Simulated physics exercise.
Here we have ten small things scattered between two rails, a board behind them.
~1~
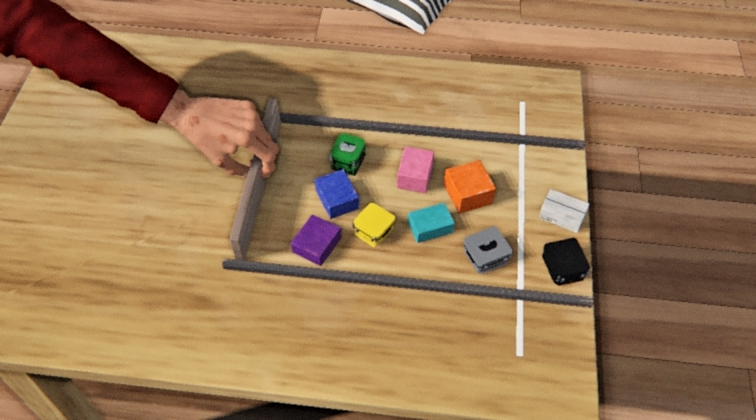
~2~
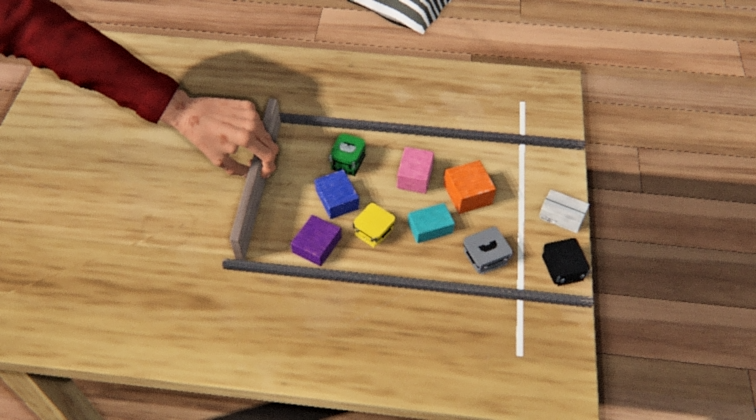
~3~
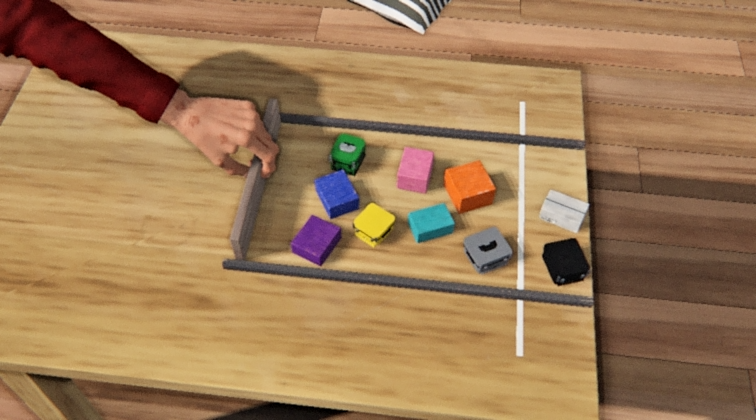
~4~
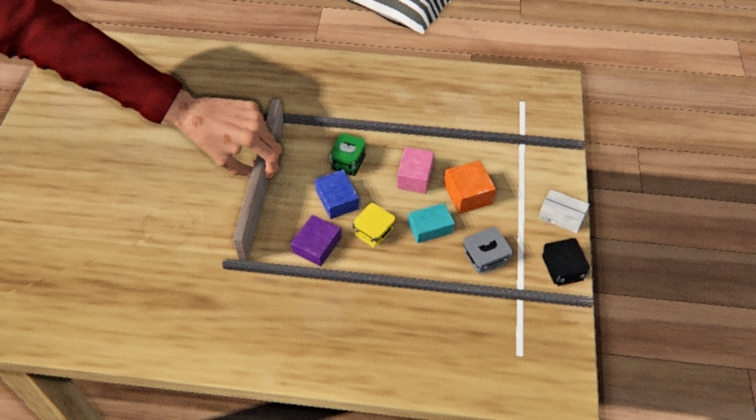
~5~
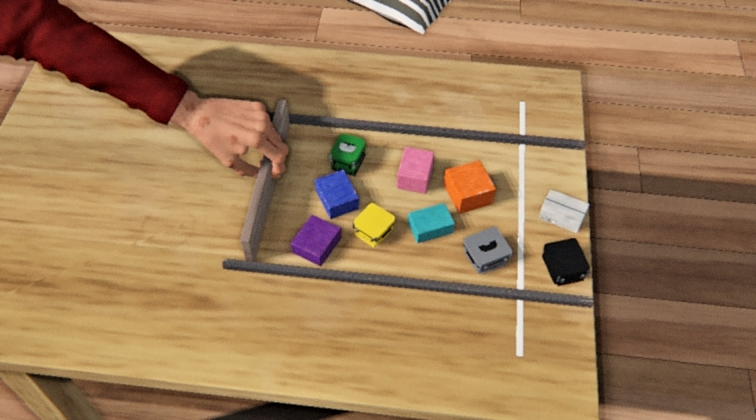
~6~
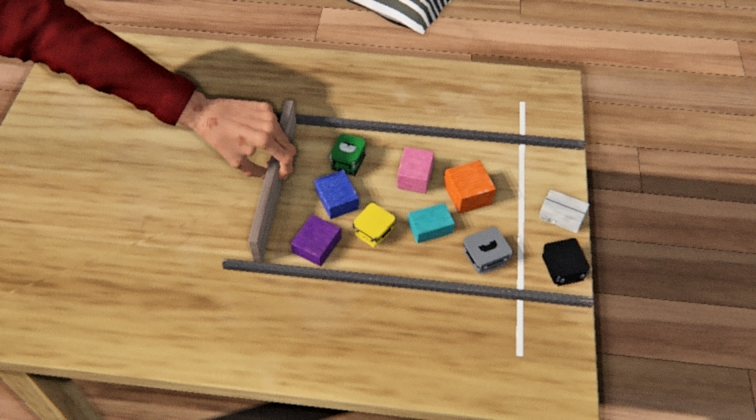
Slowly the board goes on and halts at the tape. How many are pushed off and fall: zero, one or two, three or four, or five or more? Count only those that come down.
The number that fall off is three or four.
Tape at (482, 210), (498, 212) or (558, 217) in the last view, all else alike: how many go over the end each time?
Try by try, 1, 1 and 7.
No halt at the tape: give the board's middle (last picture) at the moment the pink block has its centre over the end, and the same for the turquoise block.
Near (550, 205) and (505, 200).
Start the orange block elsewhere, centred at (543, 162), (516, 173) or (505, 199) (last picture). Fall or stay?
Place by place, it holds on; falls; goes over.
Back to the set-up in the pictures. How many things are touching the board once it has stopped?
3 of them.
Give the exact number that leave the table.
In all, 4 of them.
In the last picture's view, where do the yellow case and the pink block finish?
The yellow case stops around (572, 240); the pink block around (563, 191).
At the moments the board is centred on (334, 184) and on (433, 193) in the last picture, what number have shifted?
First 4, then 8.
Soon after, none off yet; white box at rest near (564, 211); black case at rest near (565, 263); grey case at rest near (487, 252).
At rest, the number that fall off is three or four; fallen, turquoise block, orange block, black case and white box.
